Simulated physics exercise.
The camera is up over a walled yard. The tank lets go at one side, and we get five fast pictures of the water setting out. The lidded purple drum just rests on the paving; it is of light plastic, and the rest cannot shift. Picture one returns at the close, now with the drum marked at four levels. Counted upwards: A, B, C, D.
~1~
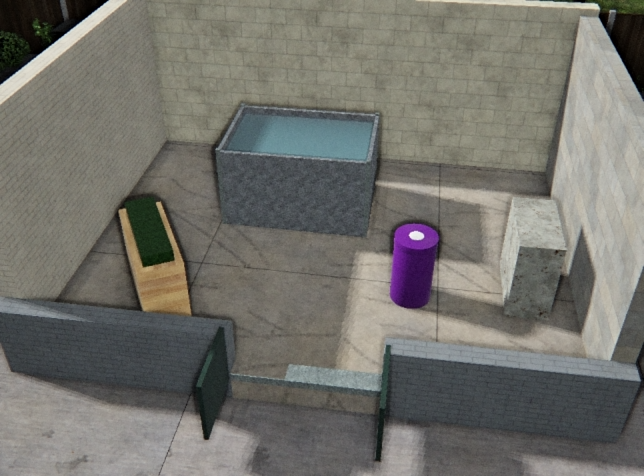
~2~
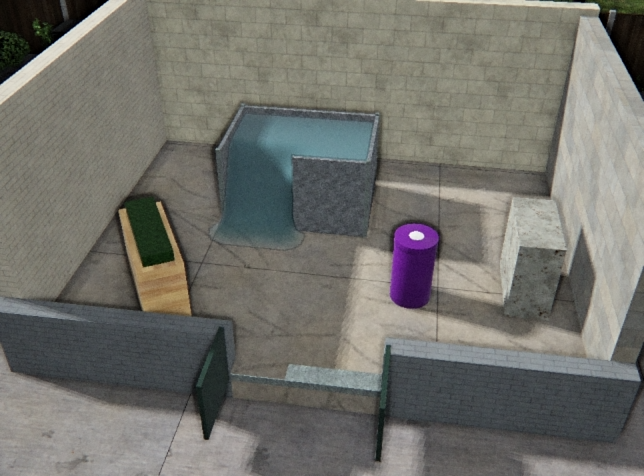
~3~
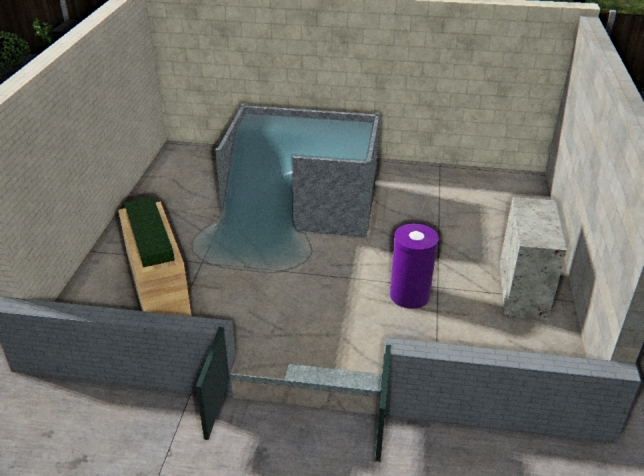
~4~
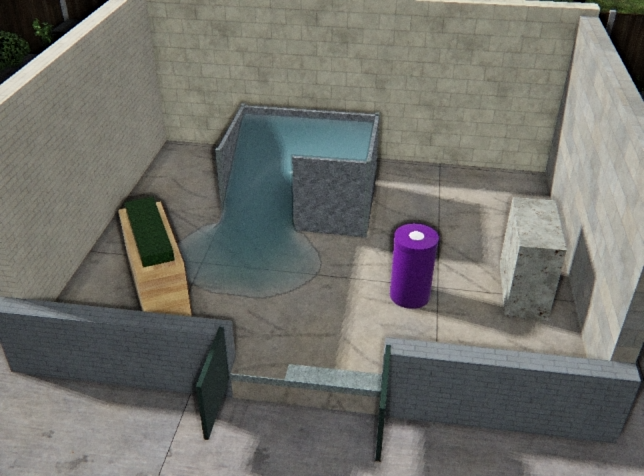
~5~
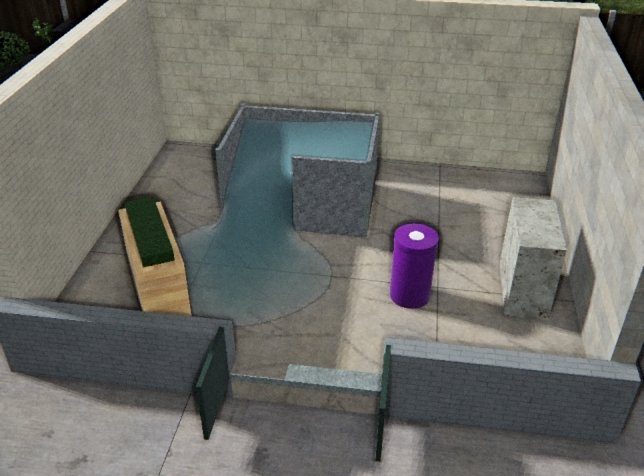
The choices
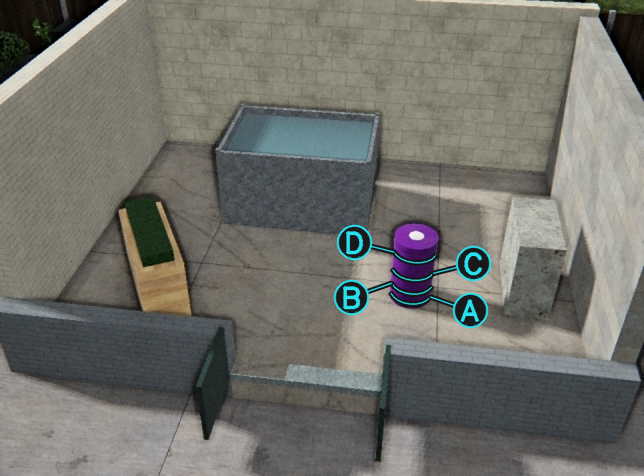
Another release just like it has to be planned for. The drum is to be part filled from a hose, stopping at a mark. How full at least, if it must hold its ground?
A is the one.
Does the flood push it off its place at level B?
No.
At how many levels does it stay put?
All four.
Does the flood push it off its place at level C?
No, that is safe.
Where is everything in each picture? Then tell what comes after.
In the first frame, lid of the purple drum at (416, 236); tank full, its middle at (302, 137); open gate at (308, 332).
In the second frame, 2 % of the ground wet, in view closest to the drum at (277, 244).
In the third frame, 5 % of the ground wet, in view closest to the drum at (298, 259).
In the fourth frame, 9 % of the ground wet, in view closest to the drum at (311, 267).
In the fifth frame, lid of the purple drum at (416, 236); 13 % of the ground wet, in view closest to the drum at (324, 278).
On the marked copy, A at (409, 304); B at (410, 294); C at (412, 280); D at (414, 262); from the bottom up A, B, C, D.
Choosing A, it does not move.
Choosing B, it does not move.
Choosing C, it does not move.
Choosing D, it does not move.
